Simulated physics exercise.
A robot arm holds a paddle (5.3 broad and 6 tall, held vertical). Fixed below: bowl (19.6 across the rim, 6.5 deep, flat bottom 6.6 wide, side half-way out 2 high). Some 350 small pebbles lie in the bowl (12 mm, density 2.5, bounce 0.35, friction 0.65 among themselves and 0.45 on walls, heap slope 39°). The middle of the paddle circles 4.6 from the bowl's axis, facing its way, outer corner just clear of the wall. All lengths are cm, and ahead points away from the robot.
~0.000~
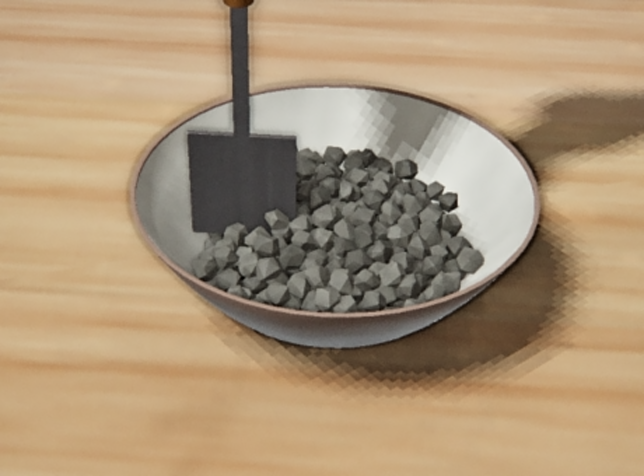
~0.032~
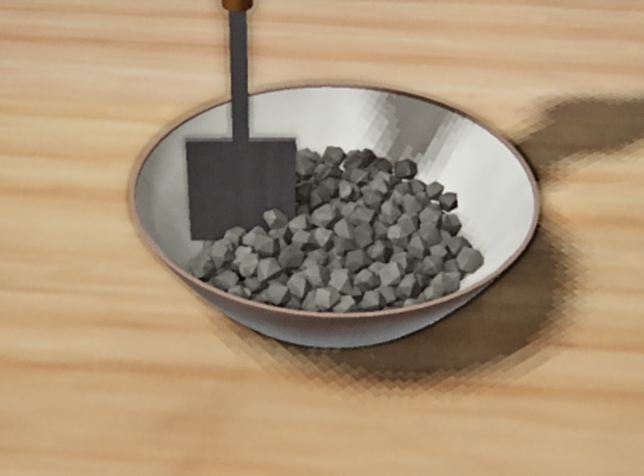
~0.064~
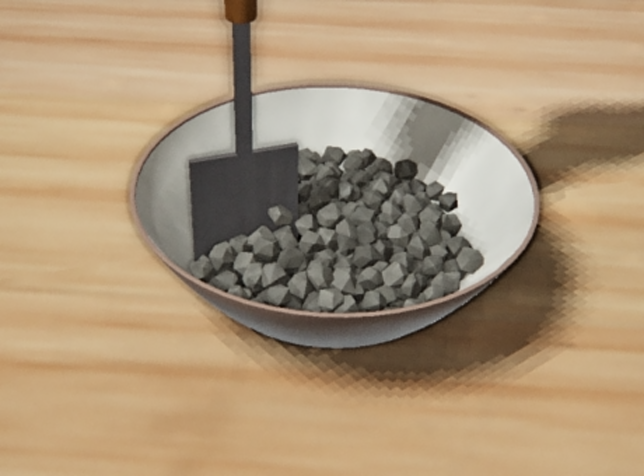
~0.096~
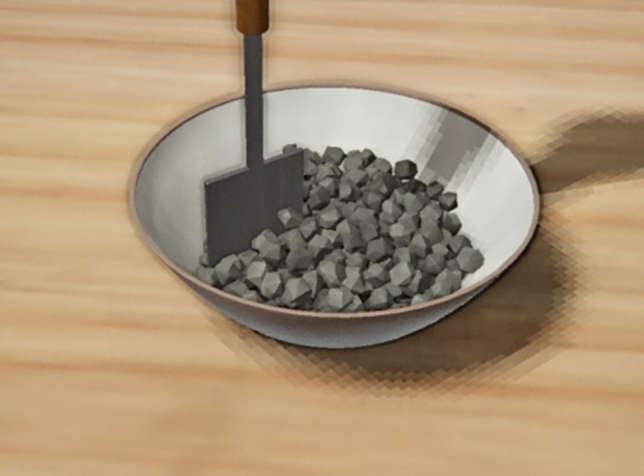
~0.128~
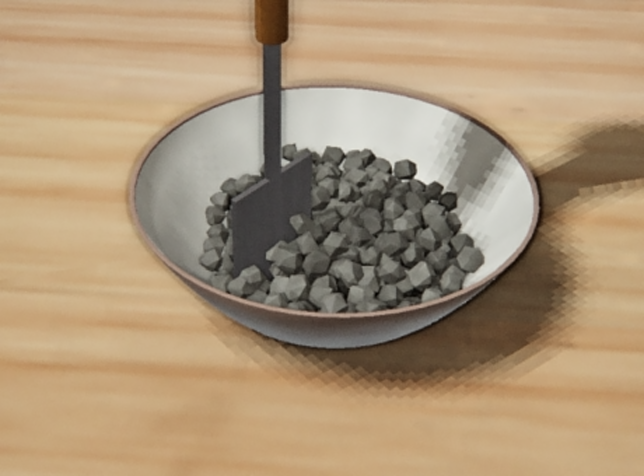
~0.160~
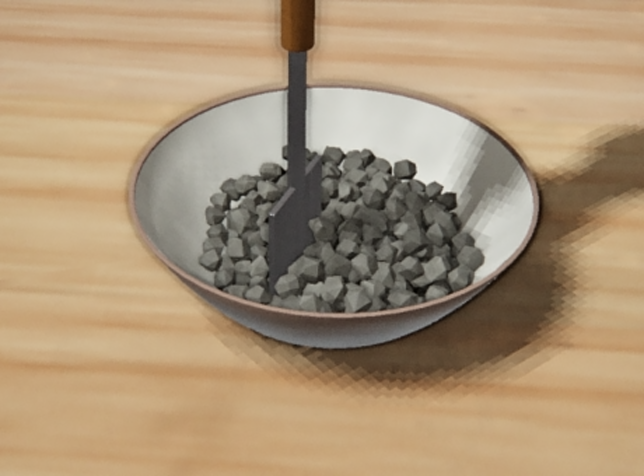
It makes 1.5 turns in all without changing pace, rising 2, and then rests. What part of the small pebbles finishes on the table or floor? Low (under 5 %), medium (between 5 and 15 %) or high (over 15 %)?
A medium share, between 5 and 15 %, ends on the table or floor.
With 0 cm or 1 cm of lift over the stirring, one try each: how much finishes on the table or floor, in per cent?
Some 30 and 20 per cent.
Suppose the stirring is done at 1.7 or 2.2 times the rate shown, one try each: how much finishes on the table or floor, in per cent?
Some 30 and 35 per cent.
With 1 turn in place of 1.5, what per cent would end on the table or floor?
It would be near 5 per cent.
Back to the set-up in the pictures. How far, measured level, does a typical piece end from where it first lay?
Roughly 3 cm.
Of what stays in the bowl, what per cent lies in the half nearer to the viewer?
About 50 per cent.
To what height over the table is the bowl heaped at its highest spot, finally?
Some 6.5 cm.
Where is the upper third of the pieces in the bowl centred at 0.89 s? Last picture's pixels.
At about (319, 238).
By 0.52 s, 254° round, highest piece 9 above the table; 334 in the bowl, 11 on the table or floor, 7 in flight or on the tool.
By 0.89 s, 78° round, highest piece 7 above the table; 317 in the bowl, 33 on the table or floor, 2 in flight or on the tool.
By 1.27 s, 180° round, highest piece 6 above the table; 317 in the bowl, 35 on the table or floor.
By 1.97 s, 180° round, highest piece 6 above the table; 317 in the bowl, 35 on the table or floor.
Final count, 317 in the bowl, 35 on the table or floor. That is 10 % on the table or floor.
